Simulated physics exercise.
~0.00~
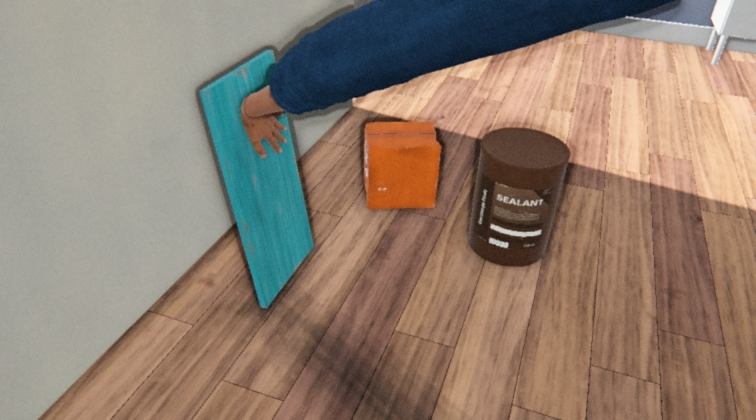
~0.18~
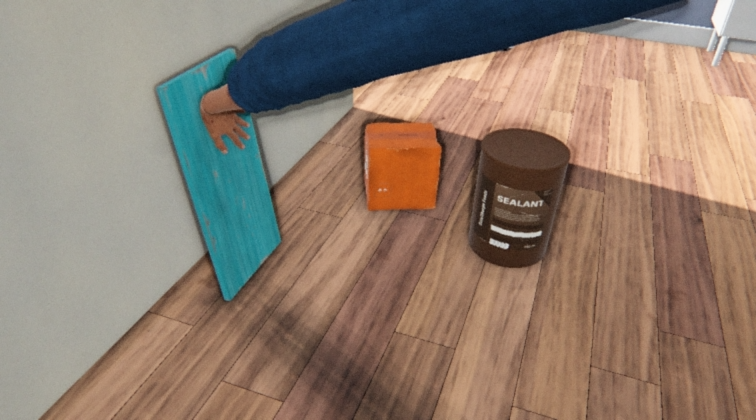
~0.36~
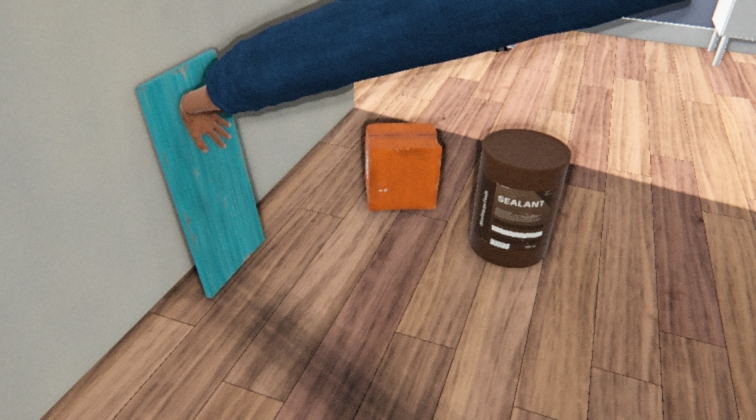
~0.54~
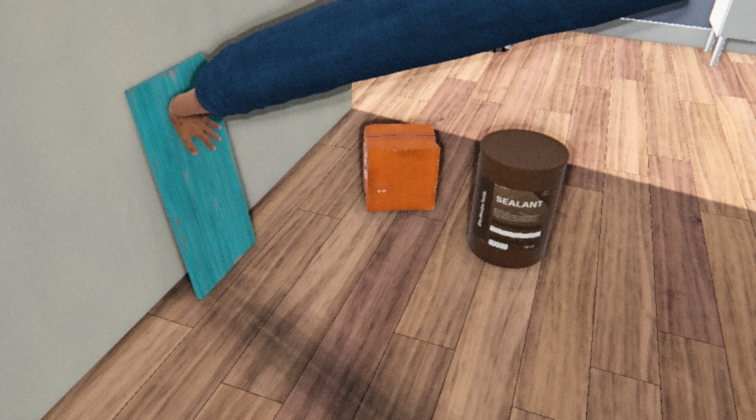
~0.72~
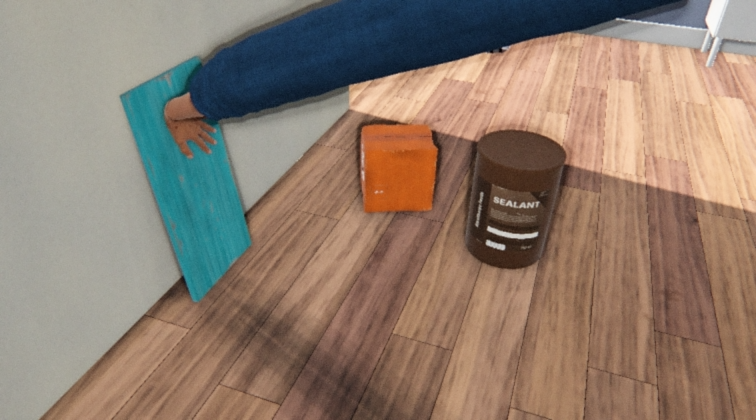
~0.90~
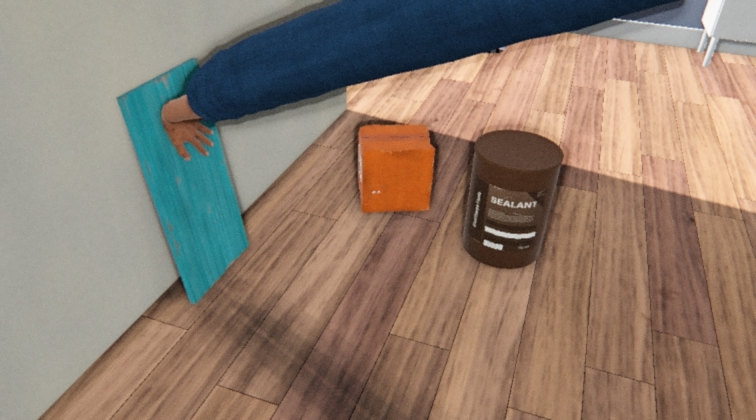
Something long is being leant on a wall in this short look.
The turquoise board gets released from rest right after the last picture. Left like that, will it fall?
No, it stays leaning.
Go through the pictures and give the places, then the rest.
Not yet at the wall; turquoise board (267, 183); brown pail (515, 197), in the first frame.
Not yet at the wall; turquoise board (230, 178); brown pail (516, 198), in the second frame.
Not yet at the wall; turquoise board (211, 177); brown pail (516, 198), in the third frame.
Not yet at the wall; turquoise board (201, 179); brown pail (515, 199), in the fourth frame.
Leant on the wall, still held; turquoise board (196, 182); brown pail (512, 199), in the fifth frame.
Leant on the wall, still held; turquoise board (194, 184); brown pail (509, 199), in the sixth frame.
By 1.10 s, all is still.
By 1.40 s, turquoise board resting near (194, 184).
When it is over (2.2 s), all 3 as before. End places, in pixels of the last picture, turquoise board near (194, 184). The board remains leaning.
